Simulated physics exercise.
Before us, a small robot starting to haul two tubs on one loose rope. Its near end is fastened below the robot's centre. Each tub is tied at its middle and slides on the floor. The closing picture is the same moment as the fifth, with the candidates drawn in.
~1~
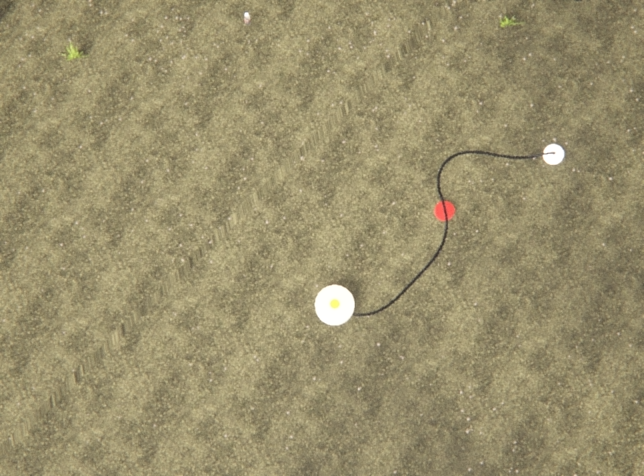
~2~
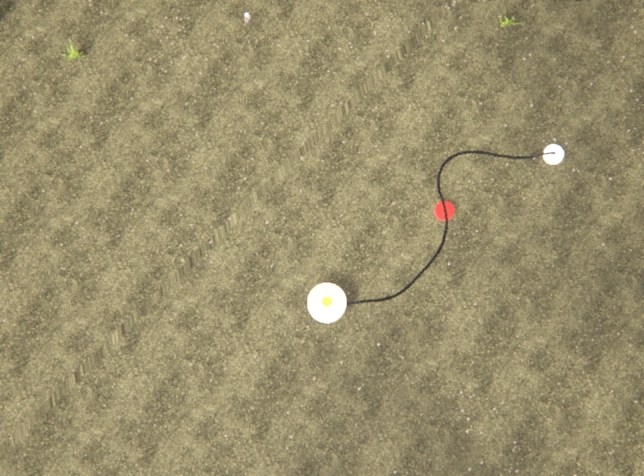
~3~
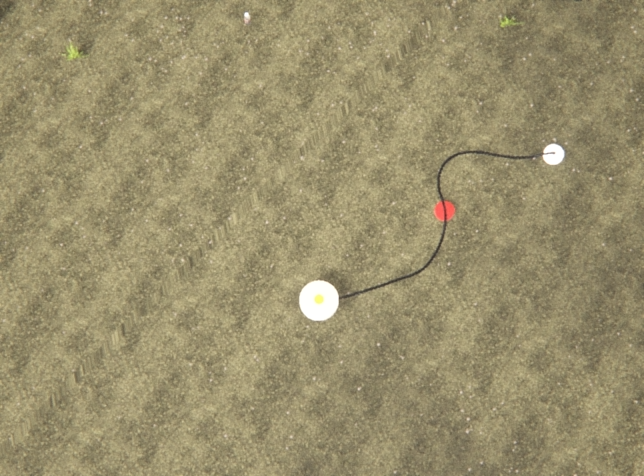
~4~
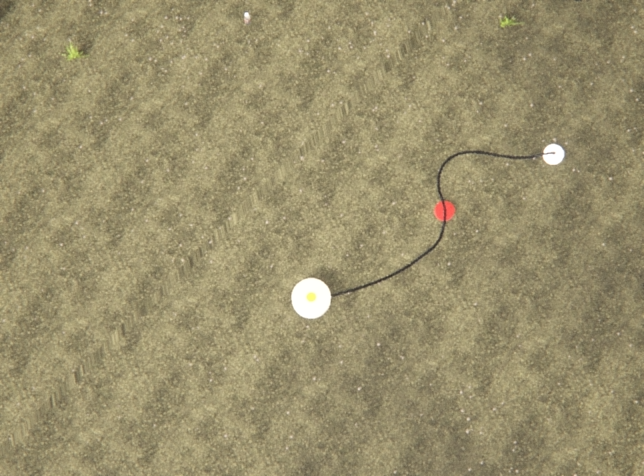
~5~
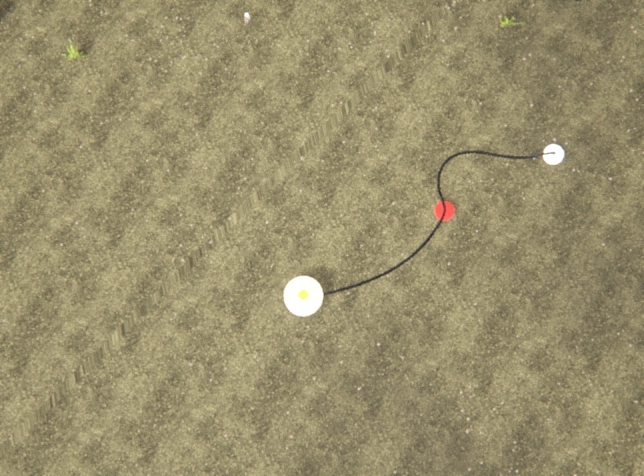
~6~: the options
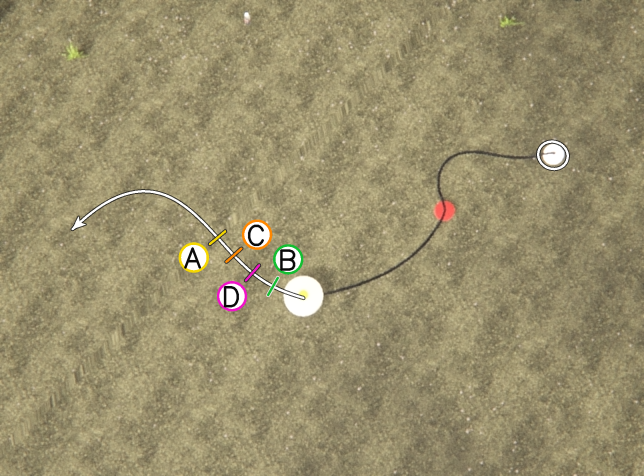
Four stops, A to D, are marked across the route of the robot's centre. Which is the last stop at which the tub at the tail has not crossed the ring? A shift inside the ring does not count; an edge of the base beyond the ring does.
It can go as far as C.
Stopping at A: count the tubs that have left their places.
By then, two.
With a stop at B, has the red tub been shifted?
Yes.
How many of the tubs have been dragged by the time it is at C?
One.
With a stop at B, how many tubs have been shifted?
By then, one.
On the marked copy, A at (218, 238); B at (273, 286); C at (234, 255); D at (253, 273); the ring at (553, 155); the route from (304, 298) via (195, 214) to (73, 229).
With C. Early on, robot (275, 286); white tub (554, 154); red tub (435, 214).
Further on, robot (251, 270); white tub (554, 154); red tub (418, 219).
At the end, robot (233, 253); white tub (553, 154); red tub (406, 220); the ringed tub at the far end is still in its ring.
As for the rest, A drags the last tub to (543, 158); B is safe but short; D is safe but short.
